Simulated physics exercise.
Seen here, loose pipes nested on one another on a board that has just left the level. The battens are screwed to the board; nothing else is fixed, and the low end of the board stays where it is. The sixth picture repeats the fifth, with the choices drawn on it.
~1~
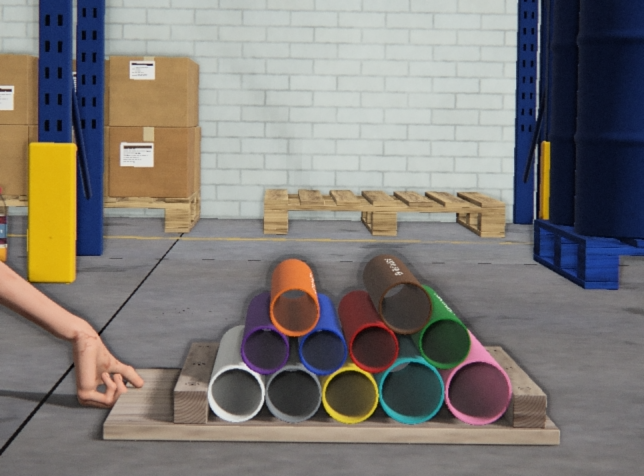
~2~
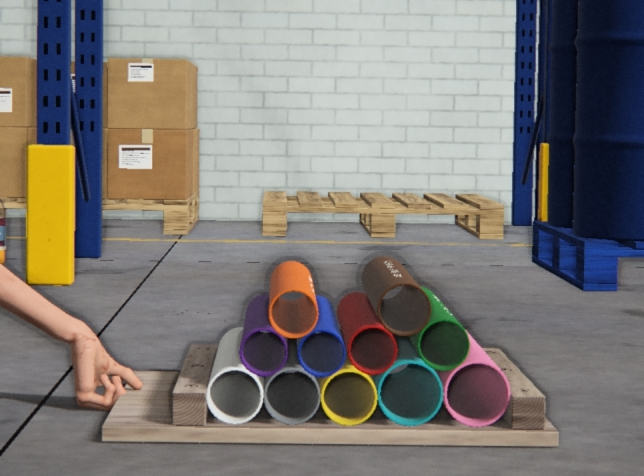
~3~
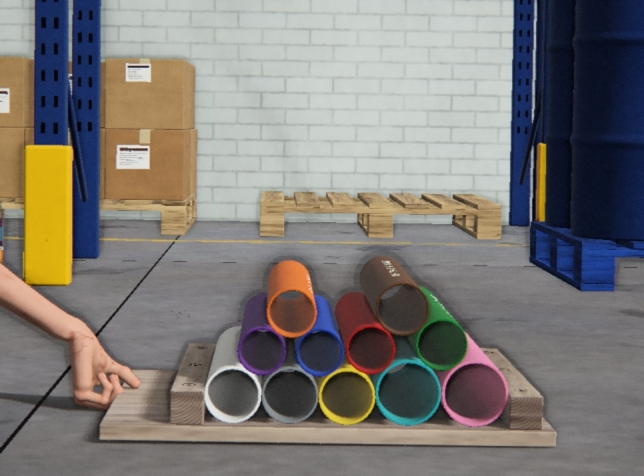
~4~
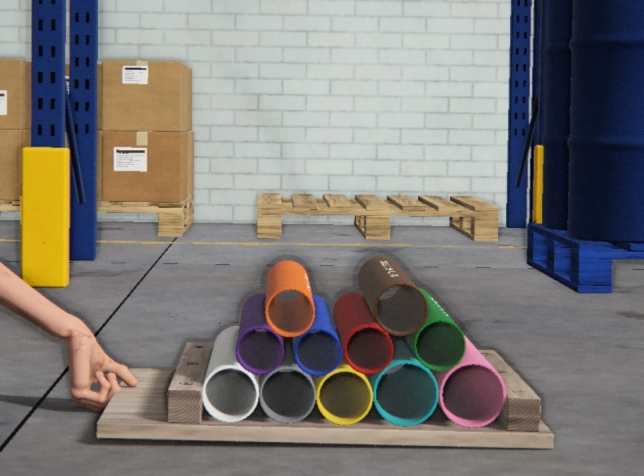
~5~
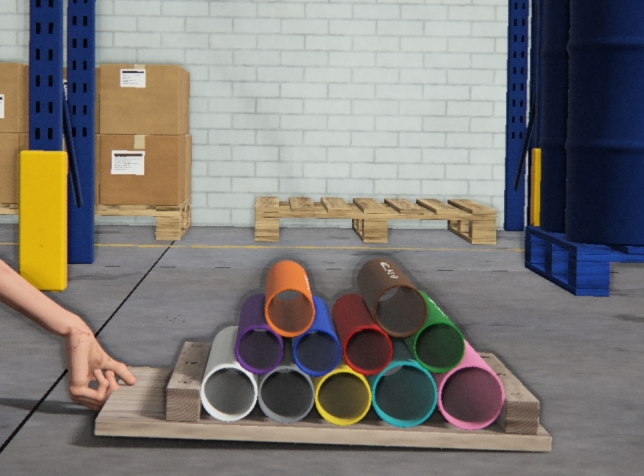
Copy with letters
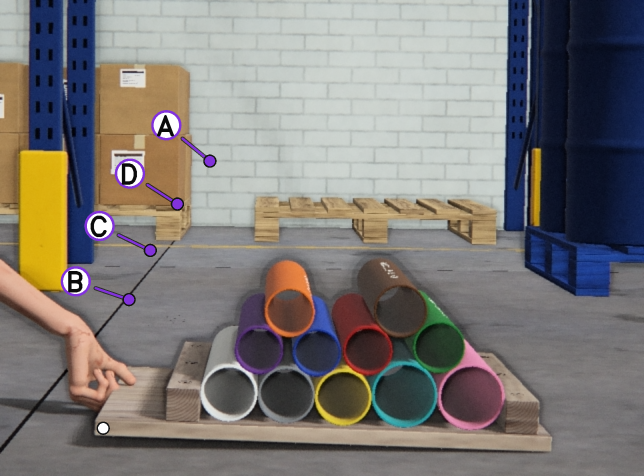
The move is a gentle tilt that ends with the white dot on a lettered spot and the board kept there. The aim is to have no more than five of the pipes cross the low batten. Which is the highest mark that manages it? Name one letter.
Mark D is as high as it can go.
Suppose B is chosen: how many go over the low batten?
The count is none.
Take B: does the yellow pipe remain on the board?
The yellow pipe: Yes.
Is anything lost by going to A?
At A: Yes.
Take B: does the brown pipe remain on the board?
Yes, with B.
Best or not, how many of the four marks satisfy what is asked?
The number is three.
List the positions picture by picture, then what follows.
The first frame shows green pipe (445, 343); purple pipe (265, 351); red pipe (374, 348).
The second frame shows red pipe (373, 350); orange pipe (293, 313).
The third frame shows board (324, 390); white pipe (233, 395); yellow pipe (347, 397).
The fourth frame shows board (321, 390); white pipe (230, 394); grey pipe (288, 395).
The fifth frame shows board (319, 390); white pipe (229, 393); grey pipe (286, 395).
On the marked copy, A at (210, 161); B at (129, 299); C at (150, 250); D at (177, 204); the white dot at (103, 428).
Following D. Soon after the start, board at 18°.
Later, board at 32°.
In the end, board at 32°, two over the low batten (green, brown).
As for the rest, A six over the low batten; B none over the low batten; C none over the low batten.
